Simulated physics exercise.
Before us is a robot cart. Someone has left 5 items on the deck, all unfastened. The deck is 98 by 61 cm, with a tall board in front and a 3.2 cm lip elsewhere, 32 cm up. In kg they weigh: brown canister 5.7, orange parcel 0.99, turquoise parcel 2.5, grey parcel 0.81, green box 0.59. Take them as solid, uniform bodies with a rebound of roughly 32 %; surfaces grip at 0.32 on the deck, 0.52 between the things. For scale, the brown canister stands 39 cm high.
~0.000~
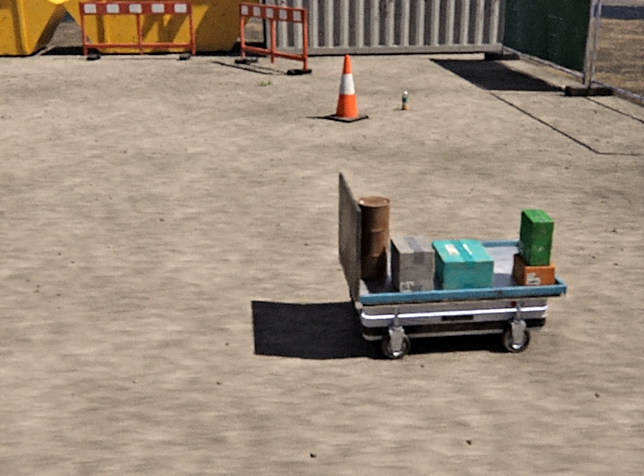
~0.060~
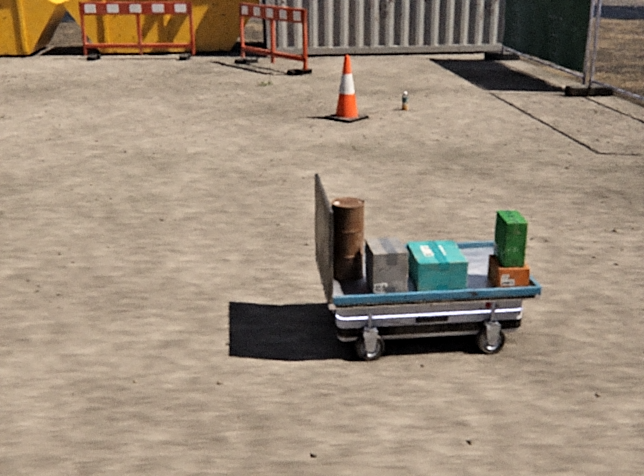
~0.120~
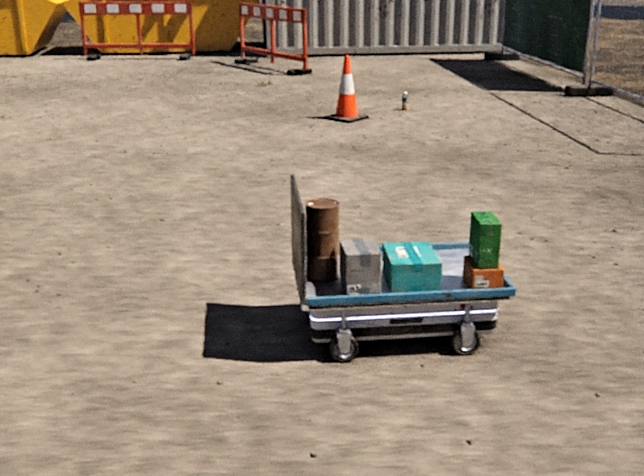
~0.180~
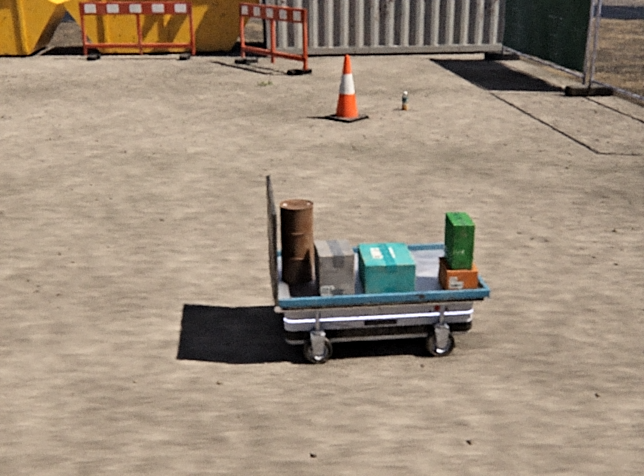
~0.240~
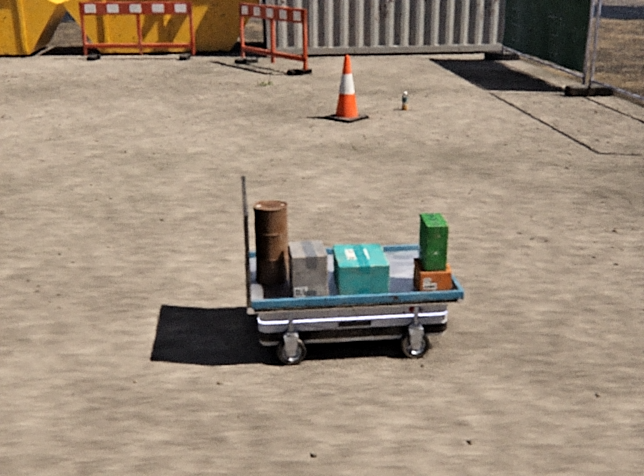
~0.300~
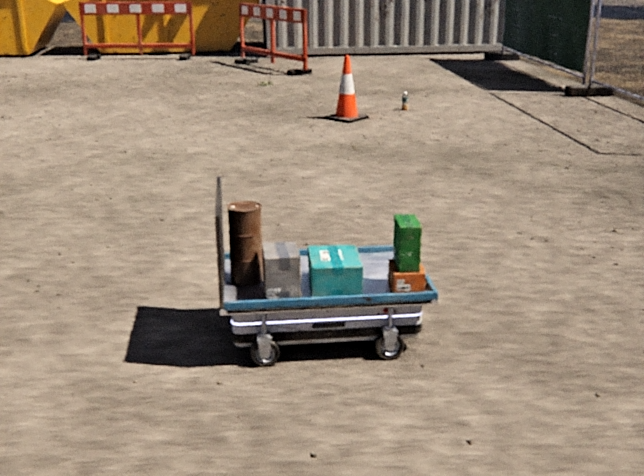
A small cart carrying a brown canister, grey and turquoise parcels, and a green box on top of an orange parcel rolled steadily left across bare ground, while the traffic cone and barriers behind it stayed still.
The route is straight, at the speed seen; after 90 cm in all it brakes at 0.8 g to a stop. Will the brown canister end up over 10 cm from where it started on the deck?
The brown canister holds its spot.
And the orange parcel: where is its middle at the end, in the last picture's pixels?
Near (218, 287).
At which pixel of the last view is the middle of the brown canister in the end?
At about (126, 249).
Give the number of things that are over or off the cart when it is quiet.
That comes to 1.
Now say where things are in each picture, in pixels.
In the first picture, 0 cm covered; brown canister (373, 238); orange parcel (533, 272).
In the second picture, 13 cm covered; grey parcel (386, 266); green box (510, 239).
In the third picture, 25 cm covered; orange parcel (483, 274); turquoise parcel (411, 267).
In the fourth picture, 38 cm covered; grey parcel (334, 269); green box (459, 241).
In the fifth picture, 50 cm covered; orange parcel (432, 276); turquoise parcel (360, 269).
In the sixth picture, 63 cm covered; brown canister (246, 244); grey parcel (281, 271).
After 0.60 s, 114 cm covered; brown canister moved 3 cm near (133, 248); orange parcel moved 7 cm; green box moved 7 cm.
After 0.70 s, 118 cm covered, stopped; brown canister moved 3 cm near (126, 248); green box moved 18 cm; turquoise parcel moved 17 cm.
After 0.90 s, 118 cm covered, stopped; brown canister moved 3 cm near (126, 249); green box 4° off upright; orange parcel moved 35 cm.
In the end (1.8 s), toppled on the deck, green box; not toppled but over 10 cm from the start, orange parcel, turquoise parcel and grey parcel; brown canister under 10 cm from the start. At the end, from the last picture's camera, brown canister near (126, 249).
